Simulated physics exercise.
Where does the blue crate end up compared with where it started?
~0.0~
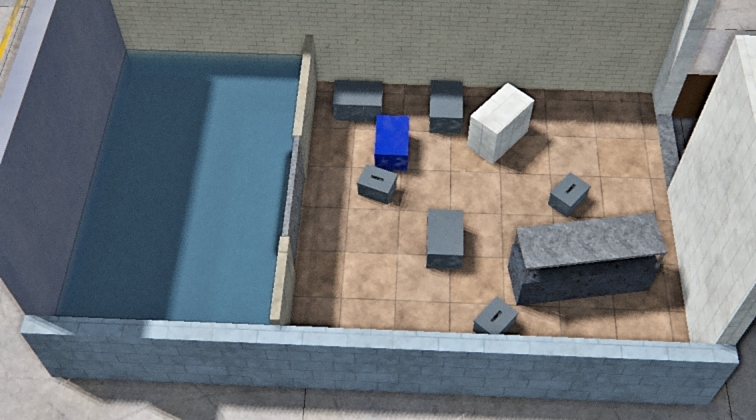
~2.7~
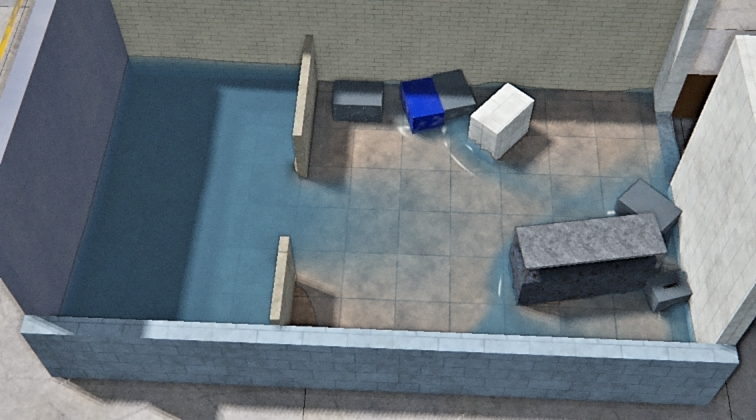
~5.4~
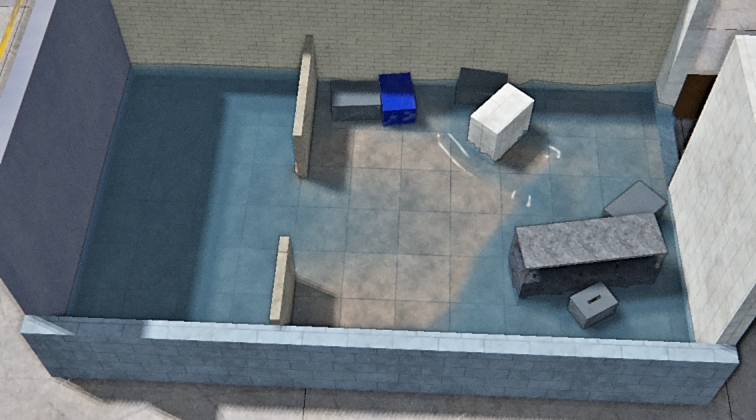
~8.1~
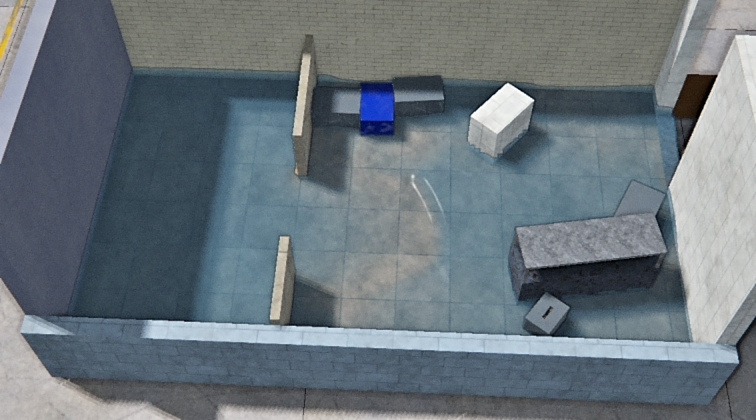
It ends only a short way from its starting place, slightly closer to the back wall and a little to the left, among the grey crates.
